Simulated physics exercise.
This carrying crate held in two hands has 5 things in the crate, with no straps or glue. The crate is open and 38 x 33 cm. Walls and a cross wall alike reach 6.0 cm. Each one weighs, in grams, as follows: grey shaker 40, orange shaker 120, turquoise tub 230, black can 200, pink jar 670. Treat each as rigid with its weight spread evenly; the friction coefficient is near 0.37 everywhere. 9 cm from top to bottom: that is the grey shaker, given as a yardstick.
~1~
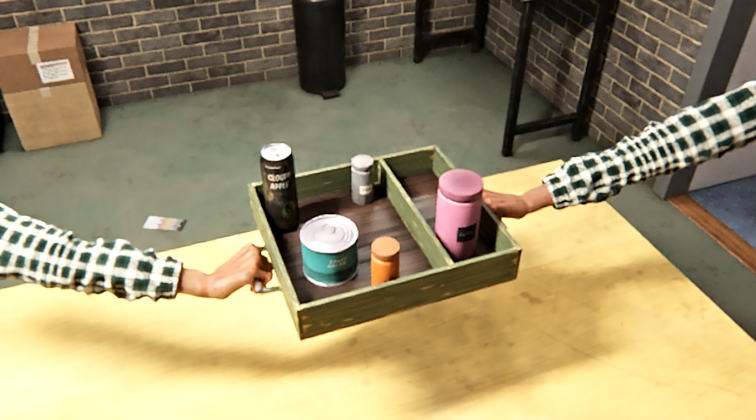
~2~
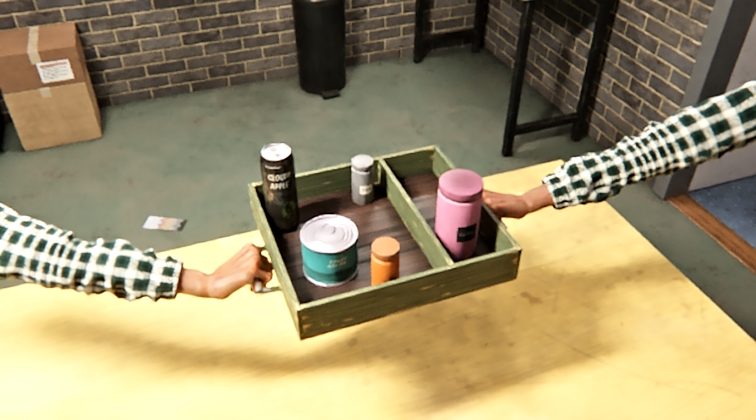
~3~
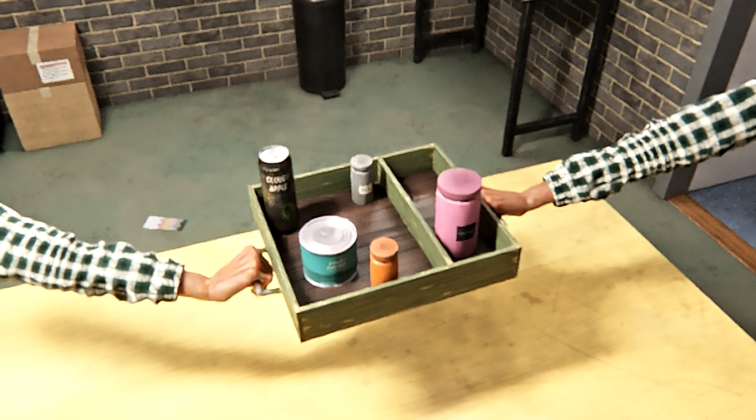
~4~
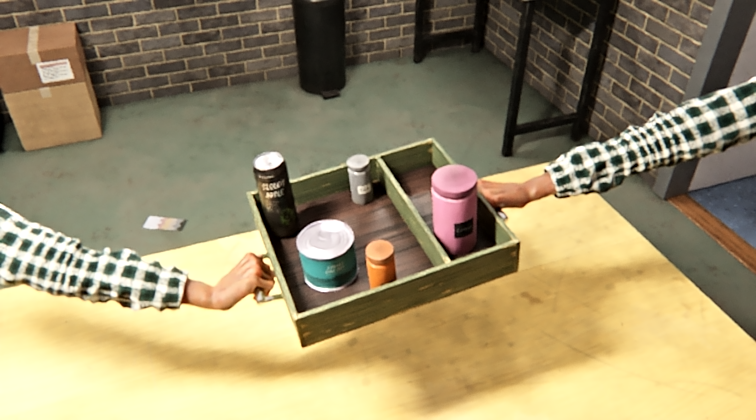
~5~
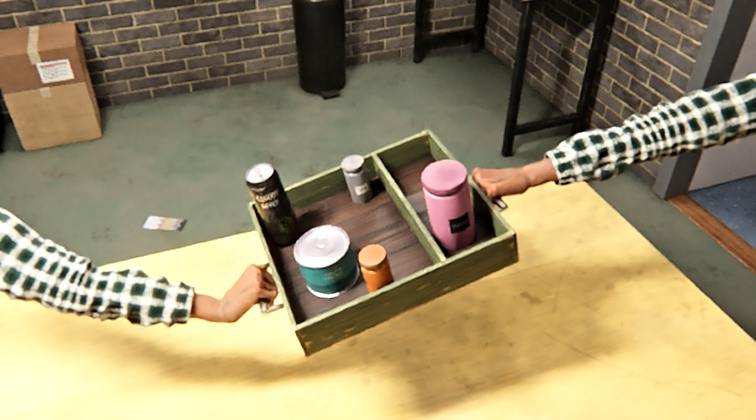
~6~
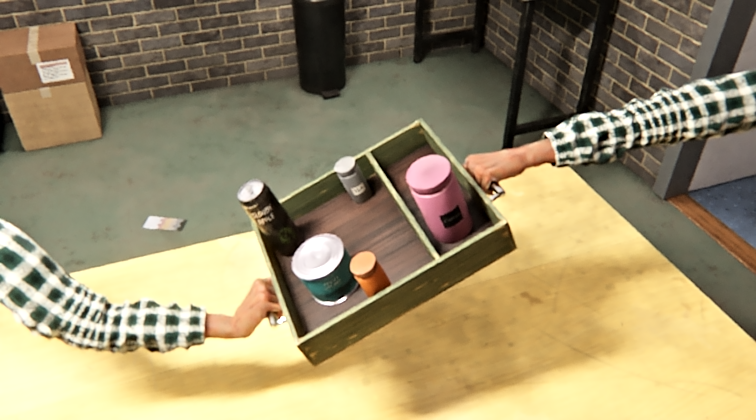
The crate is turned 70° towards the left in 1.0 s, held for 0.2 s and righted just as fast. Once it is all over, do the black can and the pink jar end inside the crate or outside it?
Black can - outside; pink jar - inside.
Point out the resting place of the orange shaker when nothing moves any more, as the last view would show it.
At about (309, 291).
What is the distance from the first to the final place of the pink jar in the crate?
Roughly 2 cm.
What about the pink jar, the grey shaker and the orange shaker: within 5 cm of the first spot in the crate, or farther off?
Pink jar: Remains in place; grey shaker: Is displaced; orange shaker: Is displaced.
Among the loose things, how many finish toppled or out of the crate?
Altogether, 1.
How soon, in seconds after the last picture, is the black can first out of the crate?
I'd put it at some 0.9 s.
Then, 0.20 s after the last picture, tip 48°, left side down; pink jar slid 2 cm near (403, 202); orange shaker slid 5 cm; grey shaker slid 4 cm.
Then, 0.60 s after the last picture, tip 70°, left side down; pink jar slid 2 cm near (374, 210); black can slid 2 cm near (299, 274); grey shaker slid 19 cm.
Then, 1.20 s after the last picture, tip 48°, left side down; black can now out of the crate; pink jar slid 2 cm near (403, 202); grey shaker slid 19 cm.
Then, 1.50 s after the last picture, tip 13°, left side down; pink jar slid 2 cm near (442, 209); grey shaker slid 19 cm; orange shaker slid 13 cm.
At rest, out of the crate, black can; not toppled but over 5 cm from the start, grey shaker and orange shaker; the other 2 in place, give or take 5 cm. In the last view, black can near (237, 358), pink jar near (450, 217).
